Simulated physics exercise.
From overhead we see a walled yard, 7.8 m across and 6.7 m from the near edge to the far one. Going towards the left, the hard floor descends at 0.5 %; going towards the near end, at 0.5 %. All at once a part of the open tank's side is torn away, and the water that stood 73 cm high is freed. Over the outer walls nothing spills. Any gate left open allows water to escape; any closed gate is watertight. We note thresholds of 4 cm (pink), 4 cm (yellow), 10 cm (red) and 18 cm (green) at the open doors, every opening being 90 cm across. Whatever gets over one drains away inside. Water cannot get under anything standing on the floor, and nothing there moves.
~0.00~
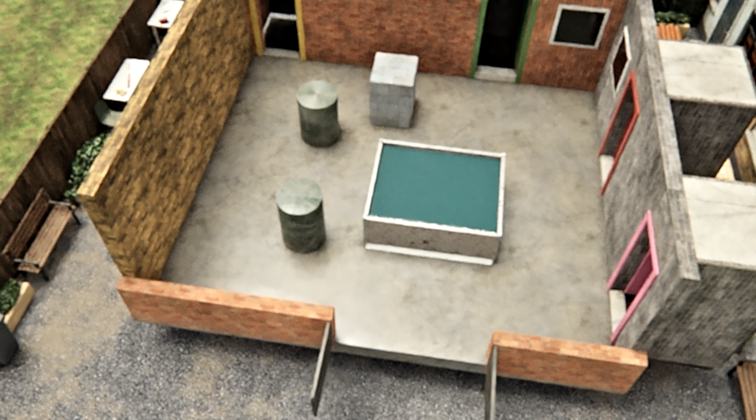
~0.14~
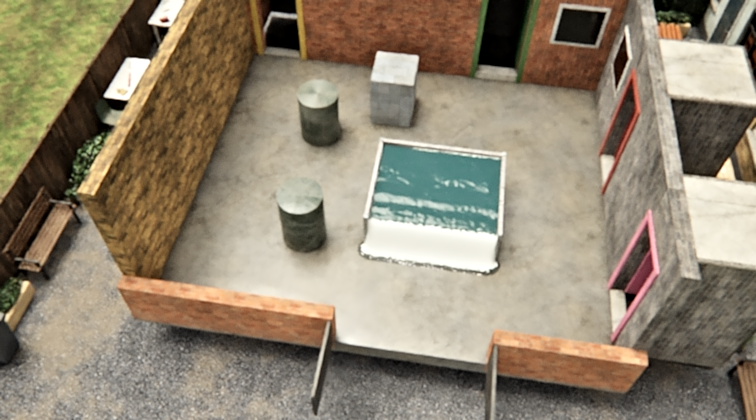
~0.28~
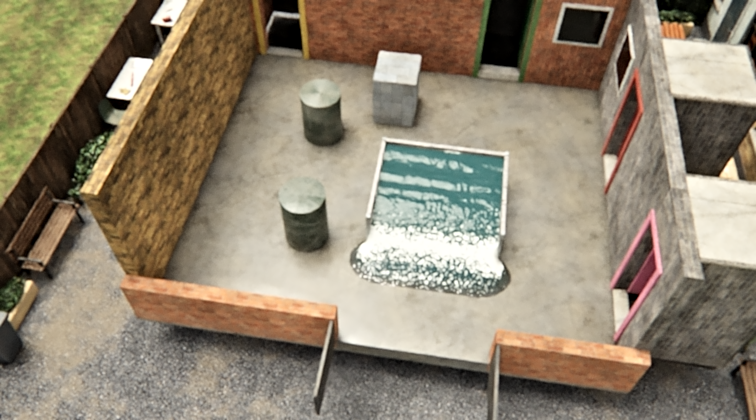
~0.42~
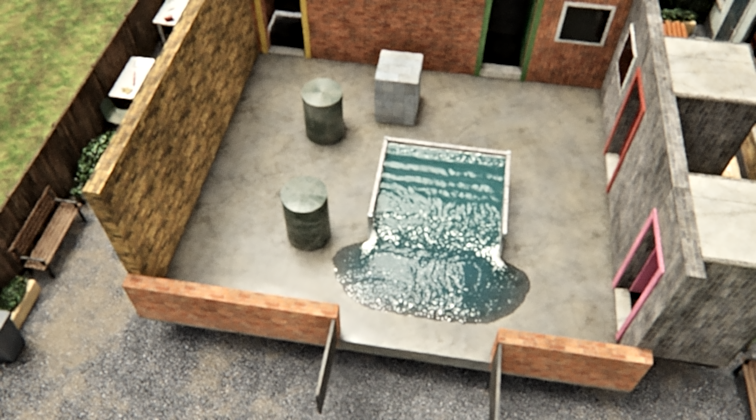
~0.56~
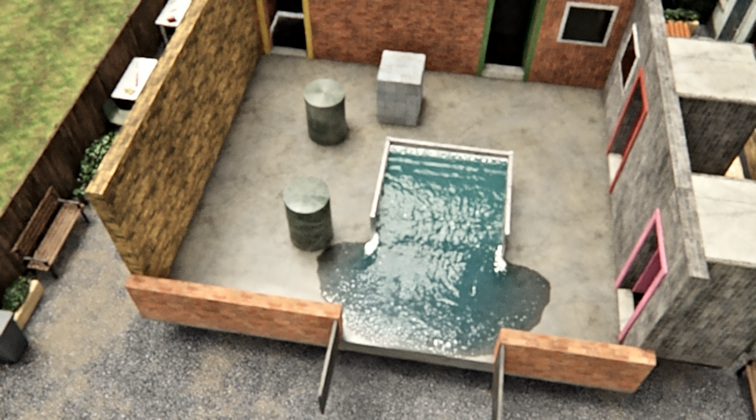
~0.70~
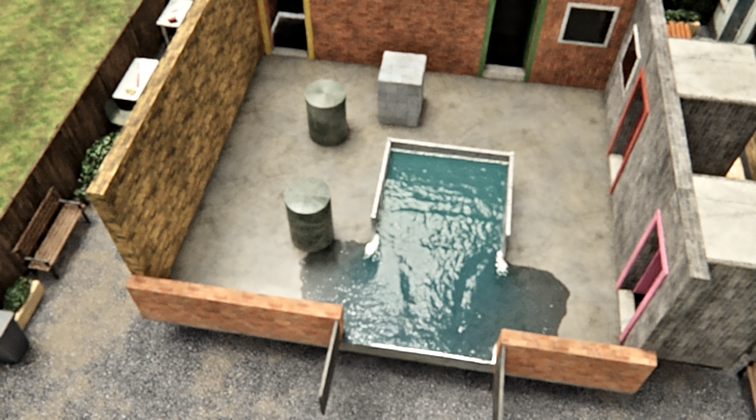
A walled concrete yard is seen from high overhead, with a brick wall at the back, gravel in front and grass to the left. A pale-rimmed tank of teal water stands right of centre, near two green-grey cylinders and a grey block, with a pink-framed opening at right. The tank's near side gives way and water surges out in white foam, spreading across the floor to the front gap and sideways towards the nearer cylinder, as the view shifts very slightly.
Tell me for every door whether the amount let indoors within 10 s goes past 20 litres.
In the end pink door: Surplus; yellow door: Short; red door: Short; green door: Short.
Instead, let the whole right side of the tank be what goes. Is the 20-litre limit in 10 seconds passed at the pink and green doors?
Result: Pink limit passed, green limit not passed.
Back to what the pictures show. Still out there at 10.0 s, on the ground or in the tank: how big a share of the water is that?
I'd say close to 28 percent is still there.
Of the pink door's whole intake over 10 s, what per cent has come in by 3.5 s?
Some 55 per cent by then.
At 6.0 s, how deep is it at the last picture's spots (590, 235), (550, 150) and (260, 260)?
Approximately 2, 2 and 1 centimetres, going through them in turn.
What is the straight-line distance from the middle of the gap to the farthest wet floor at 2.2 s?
It's close to 5.0 metres.
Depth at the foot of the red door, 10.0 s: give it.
Some 1.0 cm.
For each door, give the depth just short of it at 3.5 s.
In centimetres - pink: 9, yellow: 0, red: 1, green: 0.
After 1.4 s water covers 20 % of the floor and is deepest (32 cm) near (508, 352); pink door not reached, yellow door not reached, red door not reached, green door not reached.
After 2.2 s water covers 25 % of the floor and is deepest (29 cm) near (610, 367); pink door 10 cm at the sill, 1 L in, yellow door not reached, red door not reached, green door not reached.
After 3.5 s water covers 35 % of the floor and is deepest (16 cm) near (610, 367); pink door 9 cm at the sill, 27 L in, yellow door not reached, red door not reached, green door not reached.
After 6.0 s water covers 60 % of the floor and is deepest (8 cm) near (159, 300); pink door 5 cm at the sill, 48 L in, yellow door not reached, red door 2 cm at the sill, 0 L in, green door not reached.
After 10.0 s water covers 70 % of the floor and is deepest (4 cm) near (159, 300); pink door 2 cm at the sill, 50 L in, yellow door 3 cm at the sill, 0 L in, red door 1 cm at the sill, 0 L in, green door 2 cm at the sill, 0 L in.
